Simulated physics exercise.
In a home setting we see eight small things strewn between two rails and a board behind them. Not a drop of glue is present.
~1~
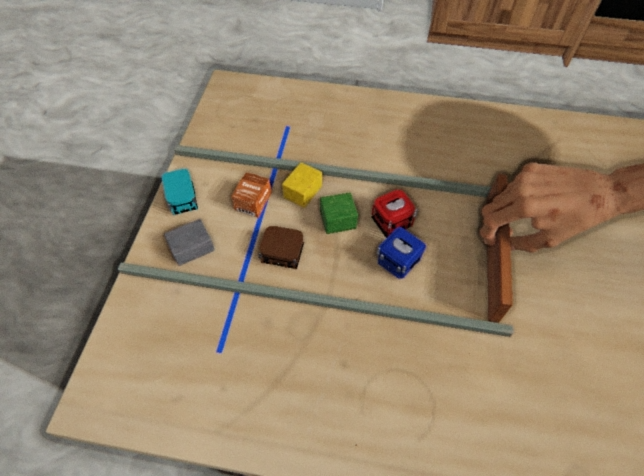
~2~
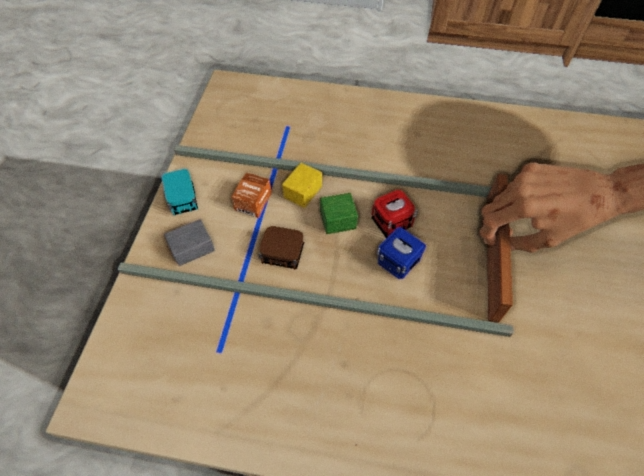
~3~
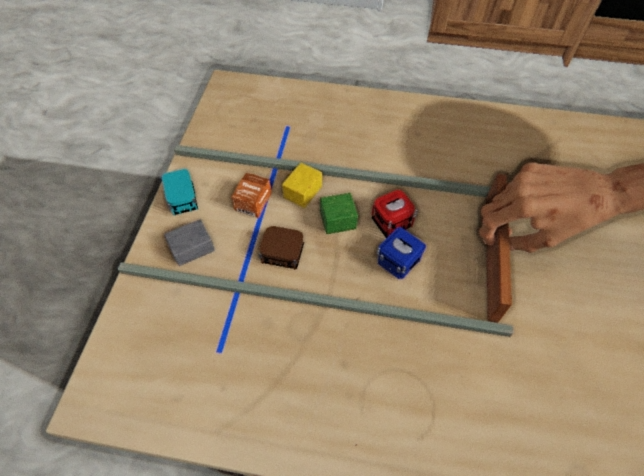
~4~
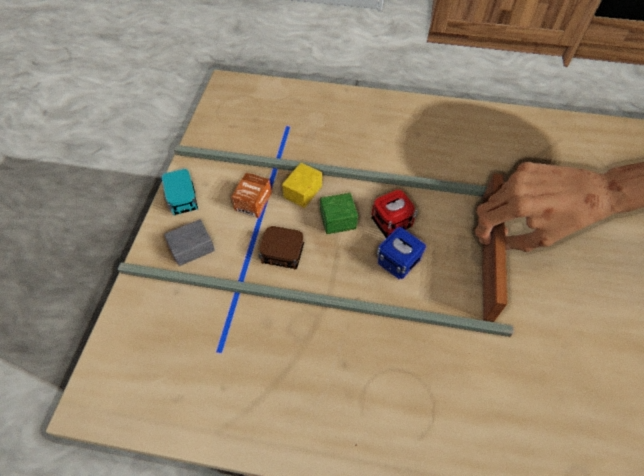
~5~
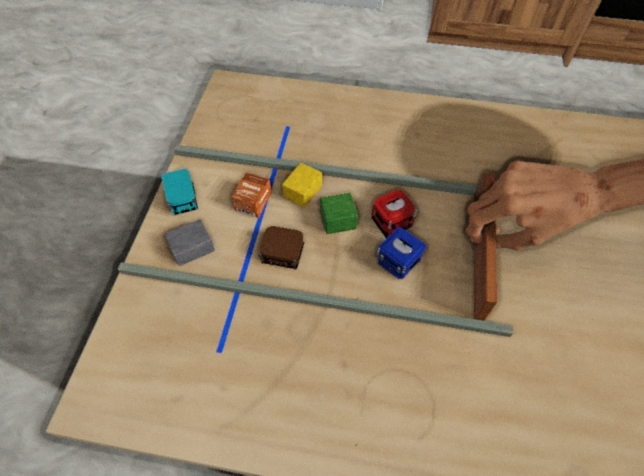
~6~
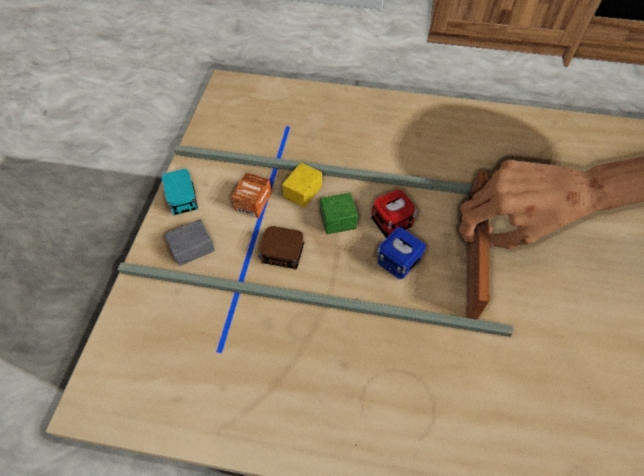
On a pale wooden tabletop in a home, seen from above at an angle, two grey-green rails run across with a blue line crossing them. Between them sit turquoise, grey, orange, brown, yellow, green, red and blue blocks and cases, left of a hand holding a reddish-brown board upright. The hand first stays nearly still, then slides the board slightly left, while the small objects and camera stay still.
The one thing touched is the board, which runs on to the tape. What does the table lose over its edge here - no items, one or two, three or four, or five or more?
It loses no items.
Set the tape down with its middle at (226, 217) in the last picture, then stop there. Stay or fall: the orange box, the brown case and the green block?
Orange box: Stays; brown case: Stays; green block: Stays.
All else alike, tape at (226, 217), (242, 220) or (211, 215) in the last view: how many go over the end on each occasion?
1, 0, 2.
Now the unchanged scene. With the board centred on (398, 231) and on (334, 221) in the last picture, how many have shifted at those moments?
Moved so far: 2, later 5.
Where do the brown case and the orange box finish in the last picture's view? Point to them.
Look around (199, 240) for the first and around (202, 191) for the second.
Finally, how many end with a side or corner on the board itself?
It's touching 2 at the end.
Early on, none off yet; turquoise case at rest near (180, 192); grey block at rest near (190, 243); orange box at rest near (252, 195).
Finally, the number that fall off is zero.
